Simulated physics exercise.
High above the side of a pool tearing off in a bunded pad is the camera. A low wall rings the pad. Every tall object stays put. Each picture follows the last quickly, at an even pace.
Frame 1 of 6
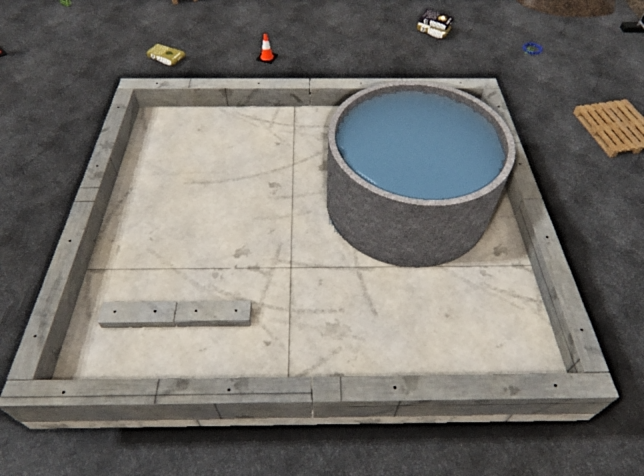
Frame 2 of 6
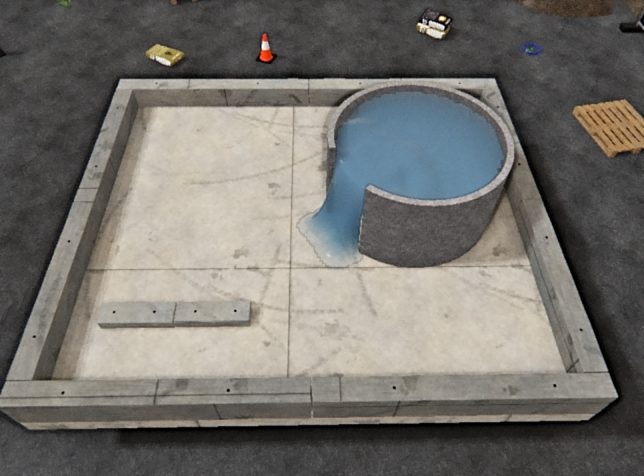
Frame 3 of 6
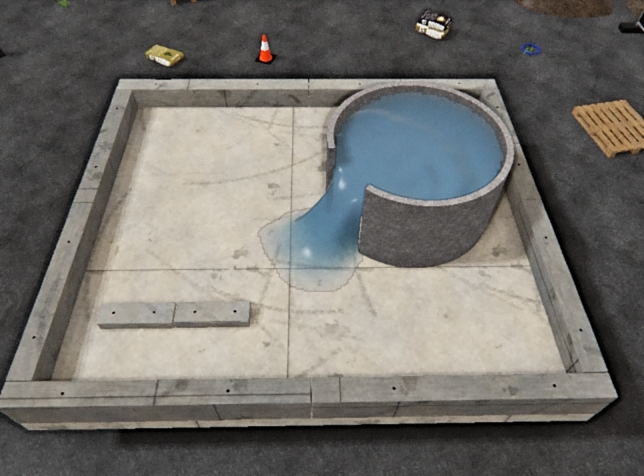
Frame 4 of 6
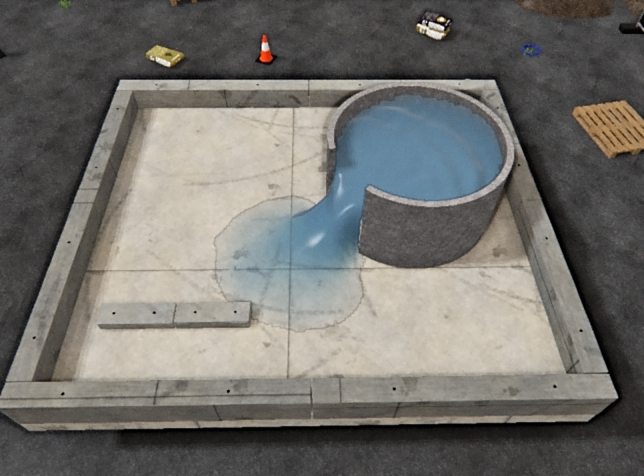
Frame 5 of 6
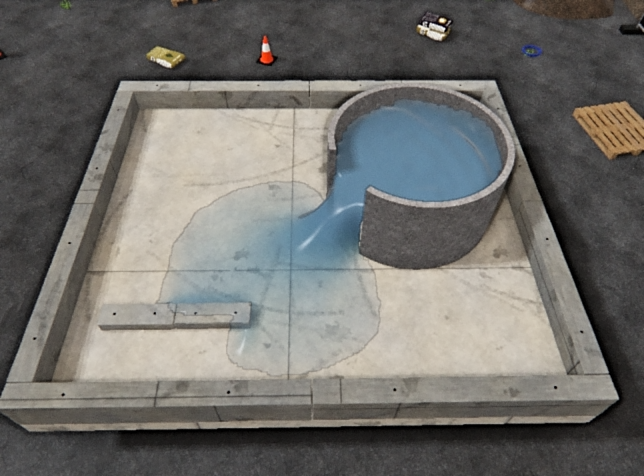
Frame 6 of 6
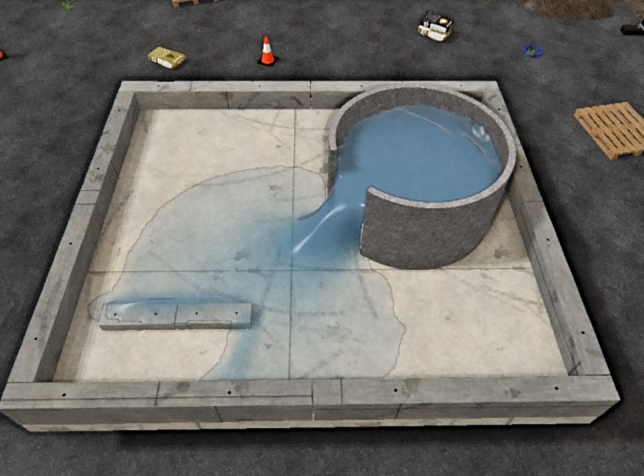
Blue water bursts through a gap that opens in the left side of a round grey tank, which stands at the upper right of a pale concrete pad, seen from high above by a still camera. A low grey wall rings the pad, with an orange cone and a wooden pallet outside on dark ground. The water fans left and toward the viewer, thinning as it spreads around and behind a short grey block.
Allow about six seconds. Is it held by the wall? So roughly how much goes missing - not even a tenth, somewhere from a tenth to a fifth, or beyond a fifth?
I think not even a tenth.
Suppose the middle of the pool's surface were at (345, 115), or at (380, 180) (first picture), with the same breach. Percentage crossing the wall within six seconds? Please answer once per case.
4 %, then 6 %.
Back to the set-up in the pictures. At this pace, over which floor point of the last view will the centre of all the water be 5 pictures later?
Roughly at (334, 234).
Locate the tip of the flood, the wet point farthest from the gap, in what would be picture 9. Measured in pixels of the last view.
I'd point to (51, 394).
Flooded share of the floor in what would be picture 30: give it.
I make it 90 per cent.
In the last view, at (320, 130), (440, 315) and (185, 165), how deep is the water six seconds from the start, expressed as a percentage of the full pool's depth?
In order: 8, 4, 10 %.
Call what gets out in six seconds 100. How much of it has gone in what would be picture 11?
Share gone: About 0 %.
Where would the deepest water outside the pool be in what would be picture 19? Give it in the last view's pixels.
I'd go with (82, 296) as the deepest place.
A moment on, water covers 40 % of the floor; the low wall has let 0 % over.
Next, water covers 45 % of the floor; the low wall has let 0 % over.
Then, water covers 50 % of the floor; the low wall has let 3 % over.
Later, water covers 70 % of the floor; the low wall has let 4 % over.
In the end, water covers 80 % of the floor; the low wall has let 4 % over.
